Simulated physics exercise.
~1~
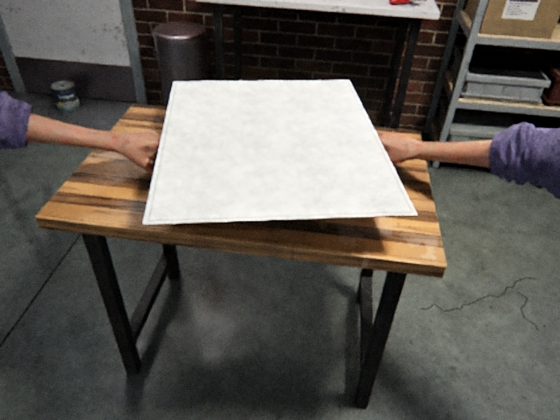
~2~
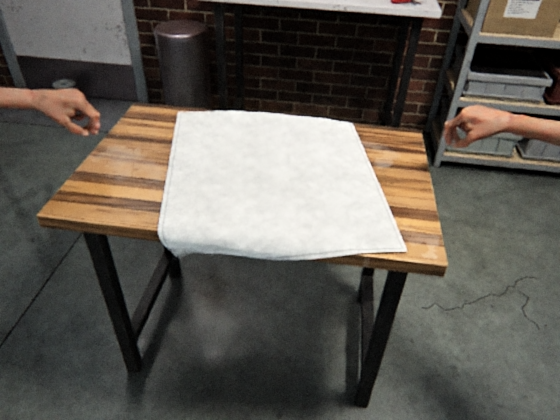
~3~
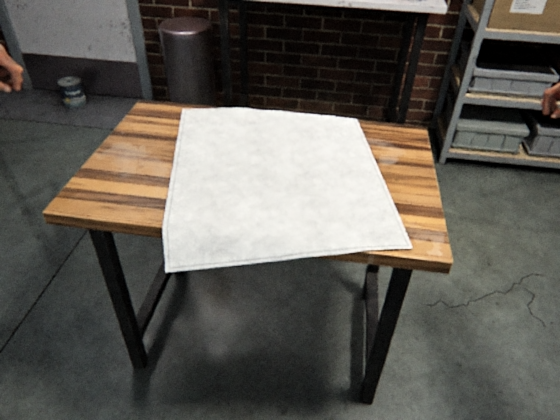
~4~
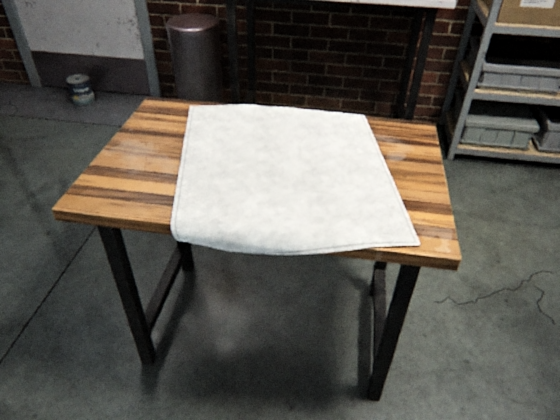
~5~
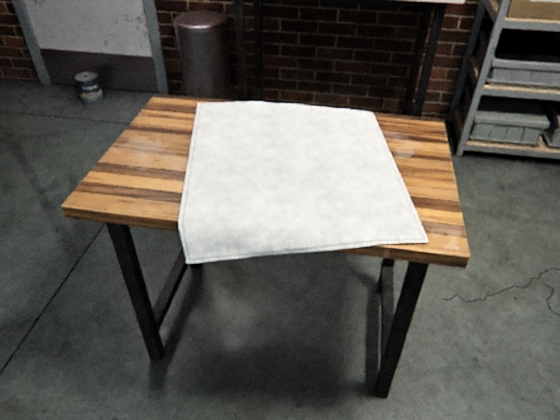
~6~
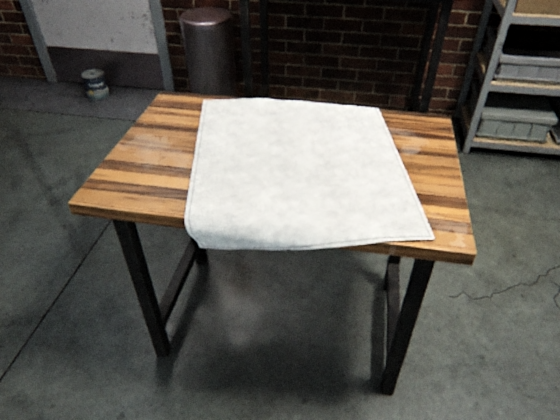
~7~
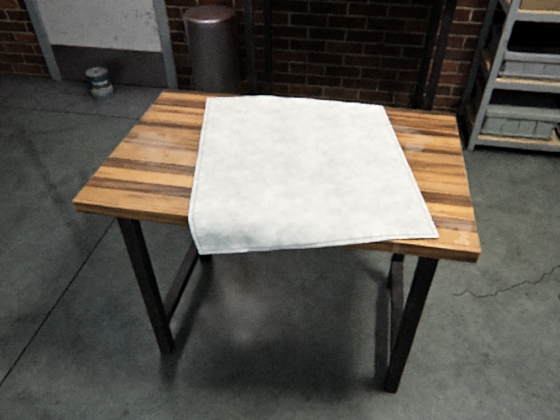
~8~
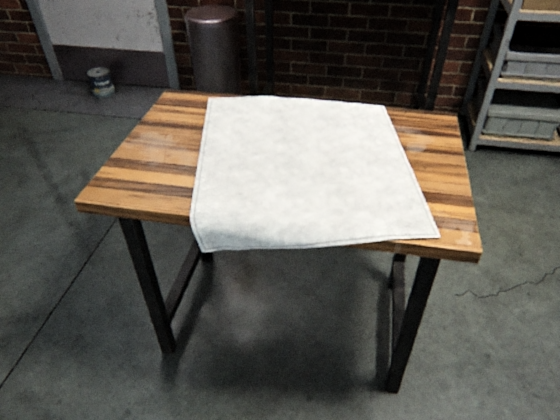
White cloth dropping flat from two hands onto a striped wooden workbench, its front edge overhanging slightly, and staying on top.
